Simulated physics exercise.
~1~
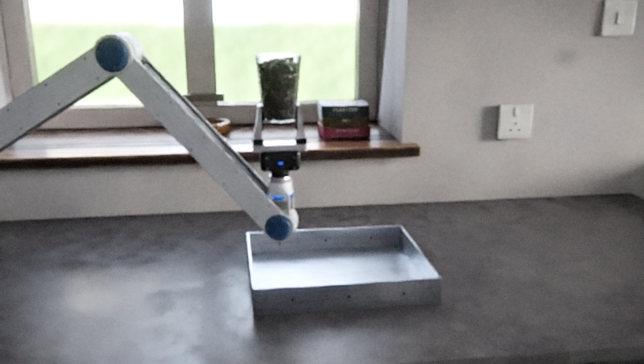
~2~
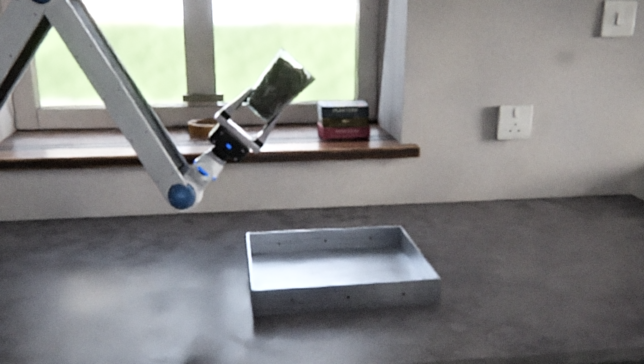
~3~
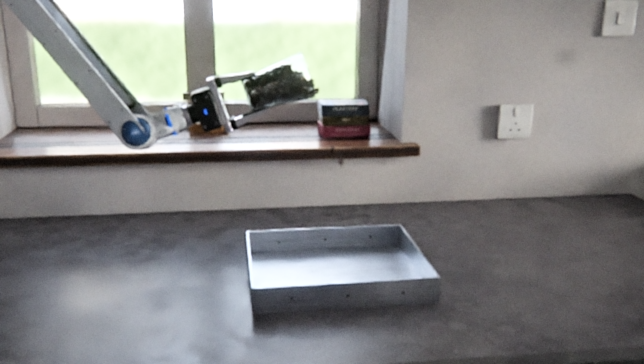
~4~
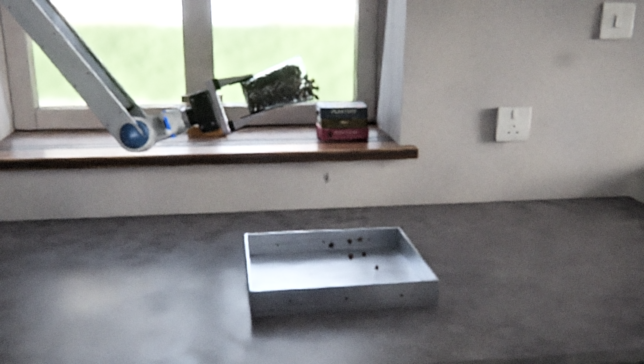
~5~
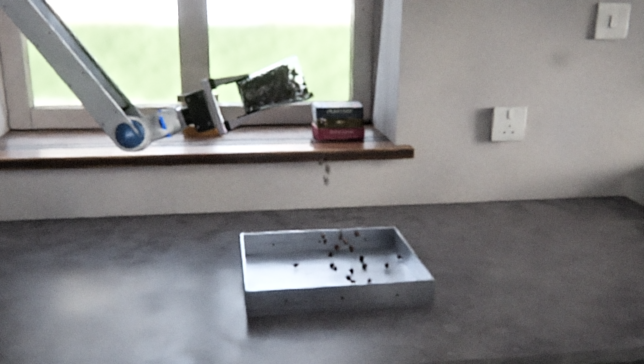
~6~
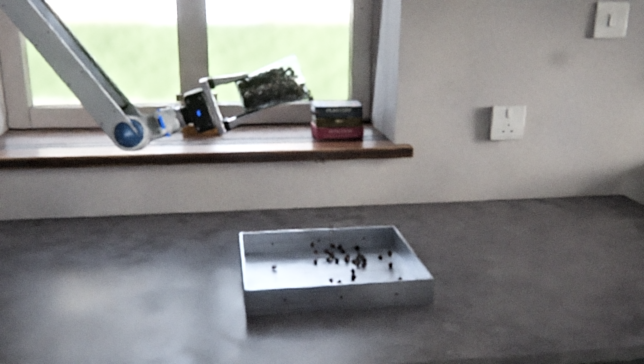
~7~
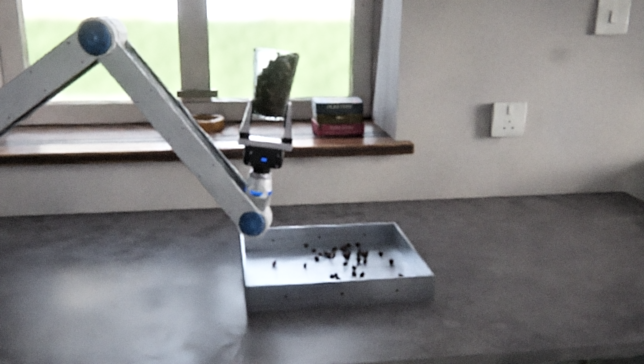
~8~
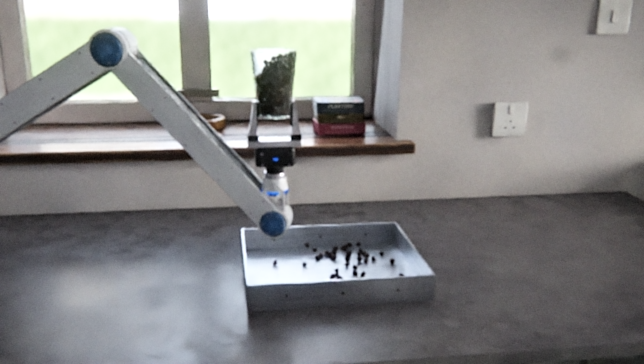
The clip opens with a robot arm holding a clear tumbler packed with small dark pieces upright in front of a window, above a grey counter with a shallow, empty tray. The arm swings left and tips the tumbler over to the right until it lies nearly on its side. A few pieces begin to drop from its mouth and land in the tray, and more follow, scattering across the tray's floor. The arm then moves back and raises the tumbler upright again. It ends with most of the pieces still inside the tumbler and a small scatter resting in the tray.
